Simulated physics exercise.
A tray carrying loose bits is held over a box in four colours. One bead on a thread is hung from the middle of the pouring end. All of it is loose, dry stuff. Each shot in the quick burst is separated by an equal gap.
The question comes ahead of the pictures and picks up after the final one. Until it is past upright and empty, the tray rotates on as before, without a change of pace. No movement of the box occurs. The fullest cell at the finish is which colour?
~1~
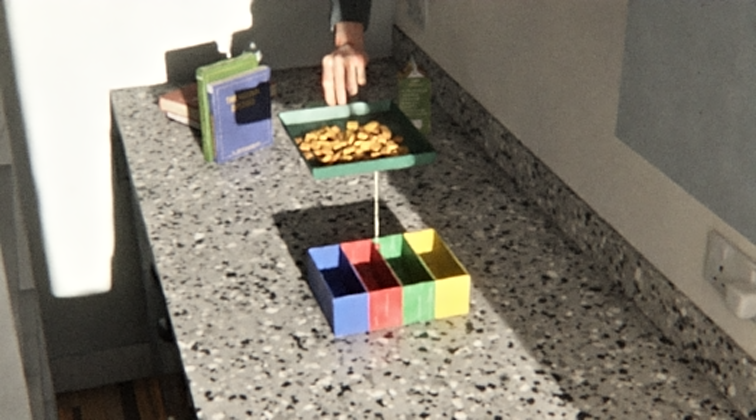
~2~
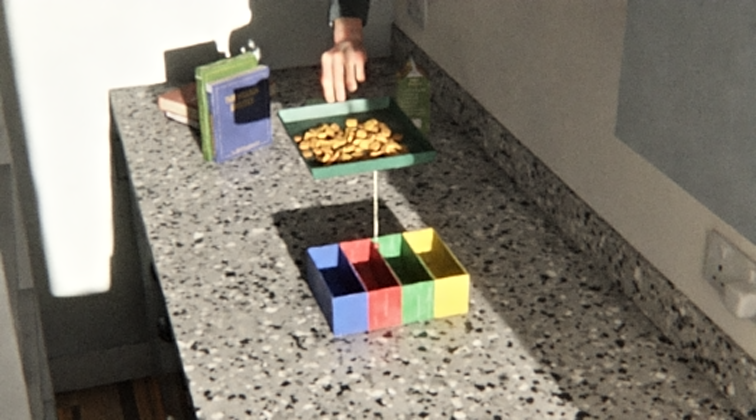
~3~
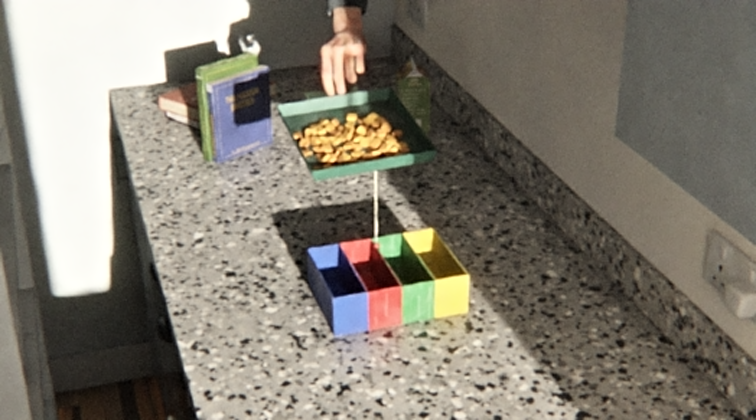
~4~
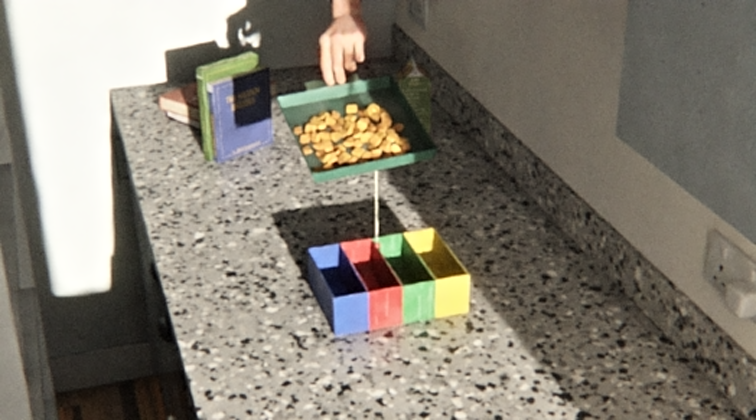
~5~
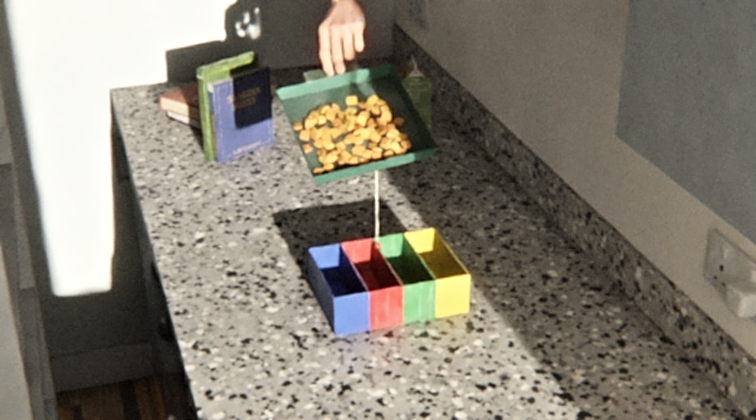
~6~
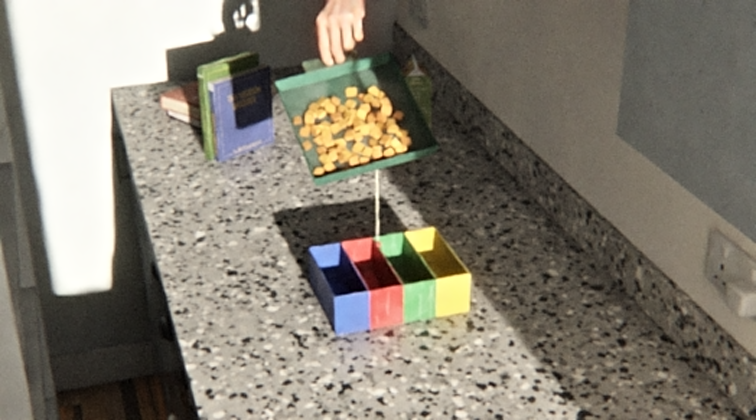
Colour: Blue.
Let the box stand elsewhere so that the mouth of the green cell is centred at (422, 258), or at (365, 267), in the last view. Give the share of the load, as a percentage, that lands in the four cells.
First try: Around 40 percent; second try: Around 100 percent.
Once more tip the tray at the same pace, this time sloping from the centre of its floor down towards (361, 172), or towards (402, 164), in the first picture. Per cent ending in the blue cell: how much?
40 % and 0 %, roughly.
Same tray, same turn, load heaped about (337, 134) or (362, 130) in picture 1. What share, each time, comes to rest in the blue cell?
Roughly 60 per cent, then roughly 60 per cent.
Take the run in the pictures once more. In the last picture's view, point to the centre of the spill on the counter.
It centres at roughly (308, 330).
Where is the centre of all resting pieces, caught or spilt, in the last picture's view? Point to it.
Around (337, 306).
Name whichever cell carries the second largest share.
Runner-up - that red cell.
Just after the last frame, tray tipped steeply; every one on the tray.
A moment on, tray tipped past a quarter turn; roughly a quarter on the tray; about a tenth in the blue cell; about a tenth in the red cell; roughly half falling or outside the box.
Further on, tray tipped past a quarter turn; roughly half in the blue cell; roughly a quarter in the red cell; roughly a quarter falling or outside the box.
When it is over, tray tipped past a quarter turn; roughly half in the blue cell; roughly a quarter in the red cell; not one in the green cell; not one in the yellow cell; roughly a quarter outside the box.
